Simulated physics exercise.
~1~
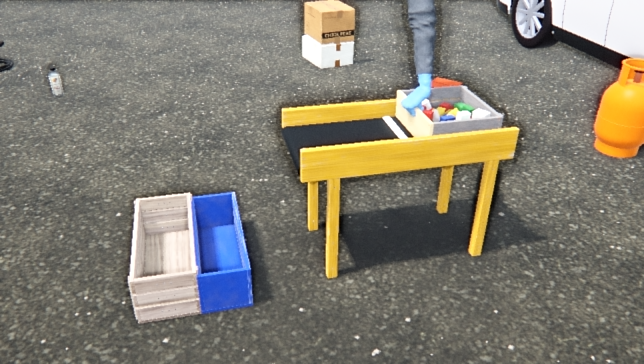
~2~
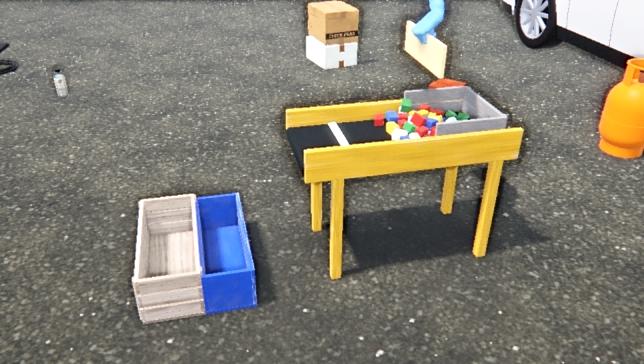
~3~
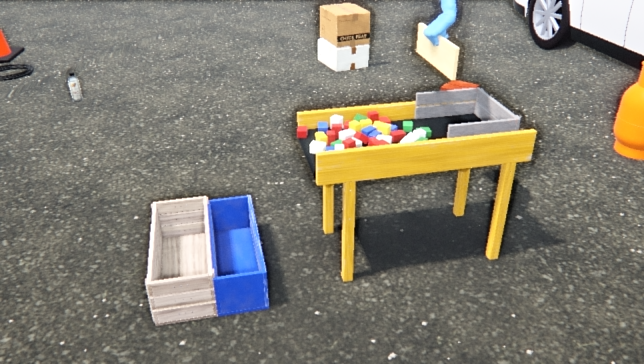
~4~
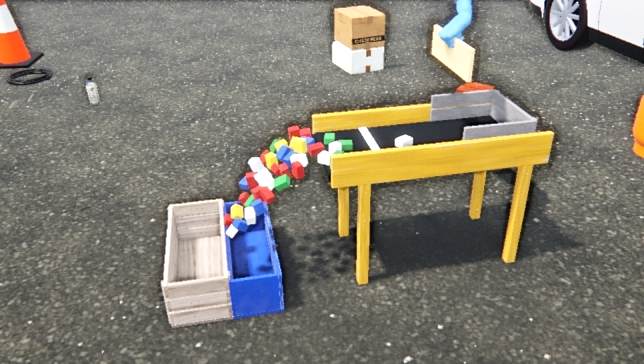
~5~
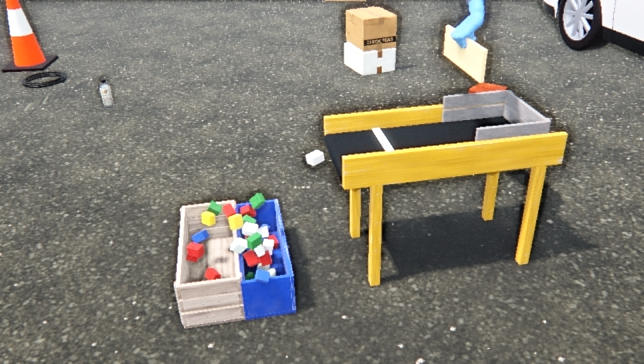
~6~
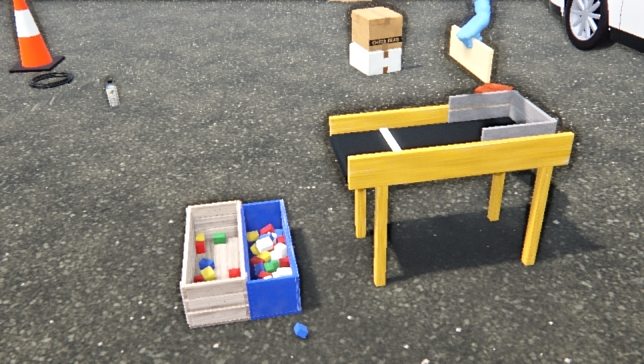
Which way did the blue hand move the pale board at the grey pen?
The hand moved the board up, clear of the pen and the belt.
